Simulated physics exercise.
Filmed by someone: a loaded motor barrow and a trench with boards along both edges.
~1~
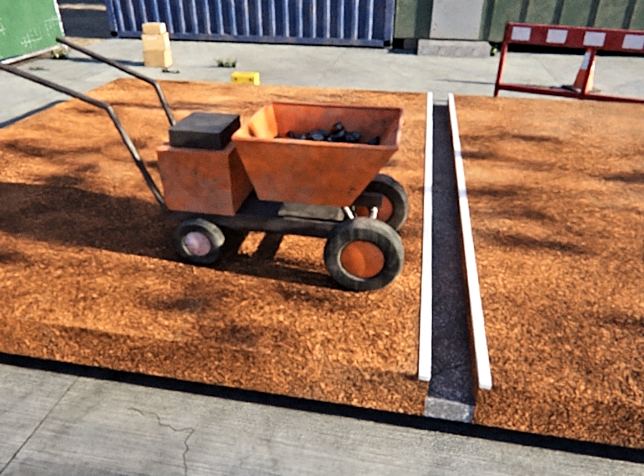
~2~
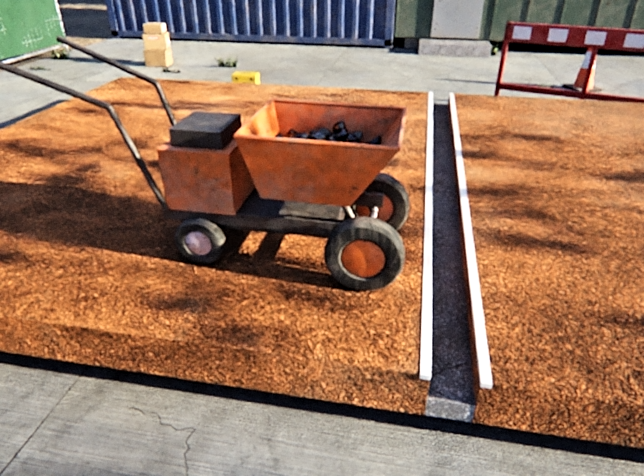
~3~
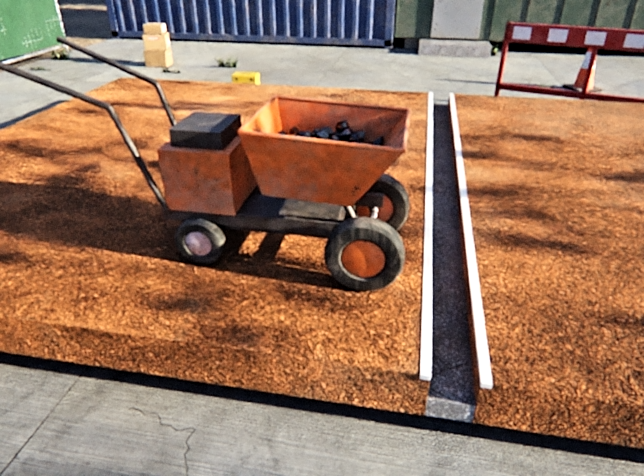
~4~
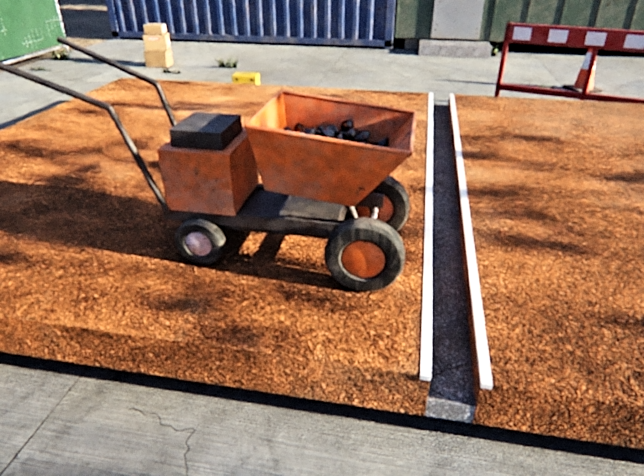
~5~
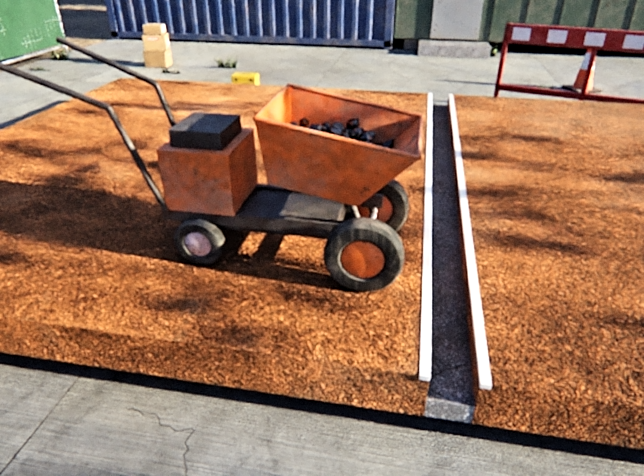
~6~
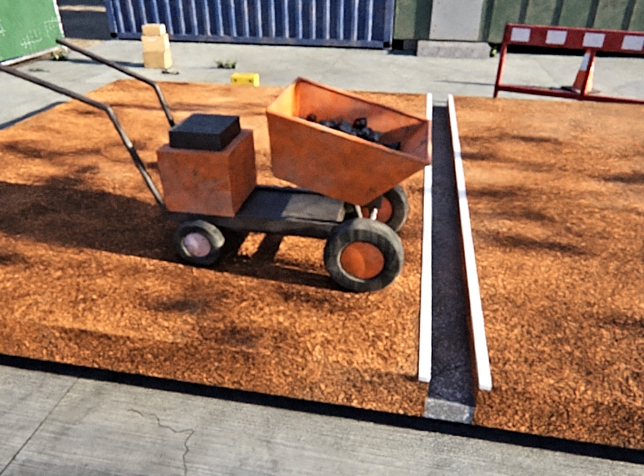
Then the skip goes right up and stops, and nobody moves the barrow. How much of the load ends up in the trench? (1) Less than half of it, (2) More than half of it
Option 1: Less than half of it.
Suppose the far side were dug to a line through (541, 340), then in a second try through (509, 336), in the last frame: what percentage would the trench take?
80 %, then 50 %.
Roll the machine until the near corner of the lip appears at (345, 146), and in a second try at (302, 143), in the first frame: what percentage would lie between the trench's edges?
About 70 per cent for the first spot and about 60 per cent for the second.
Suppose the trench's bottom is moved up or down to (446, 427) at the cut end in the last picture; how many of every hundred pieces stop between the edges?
Estimate: Approx. 0 %.
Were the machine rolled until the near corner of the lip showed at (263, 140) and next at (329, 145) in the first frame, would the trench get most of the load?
To start, the lesser share; after that, the greater share.
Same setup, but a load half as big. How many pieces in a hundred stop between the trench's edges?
It comes to some 10 per cent.
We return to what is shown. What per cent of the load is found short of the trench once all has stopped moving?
Roughly 0 percent.
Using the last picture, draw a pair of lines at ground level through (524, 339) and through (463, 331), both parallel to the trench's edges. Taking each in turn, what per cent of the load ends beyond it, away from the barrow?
Close to 50 % and 80 %, in that order.
Soon, skip tipped steeply; all in the skip.
A while on, skip tipped right over; most in the skip; a small part beyond it.
Towards the end, skip tipped right over; about a quarter in the skip; a stray few in or heaped over the trench; most beyond it.
Finally, skip tipped right over; a small part in the skip; a stray few in or heaped over the trench; most beyond it.
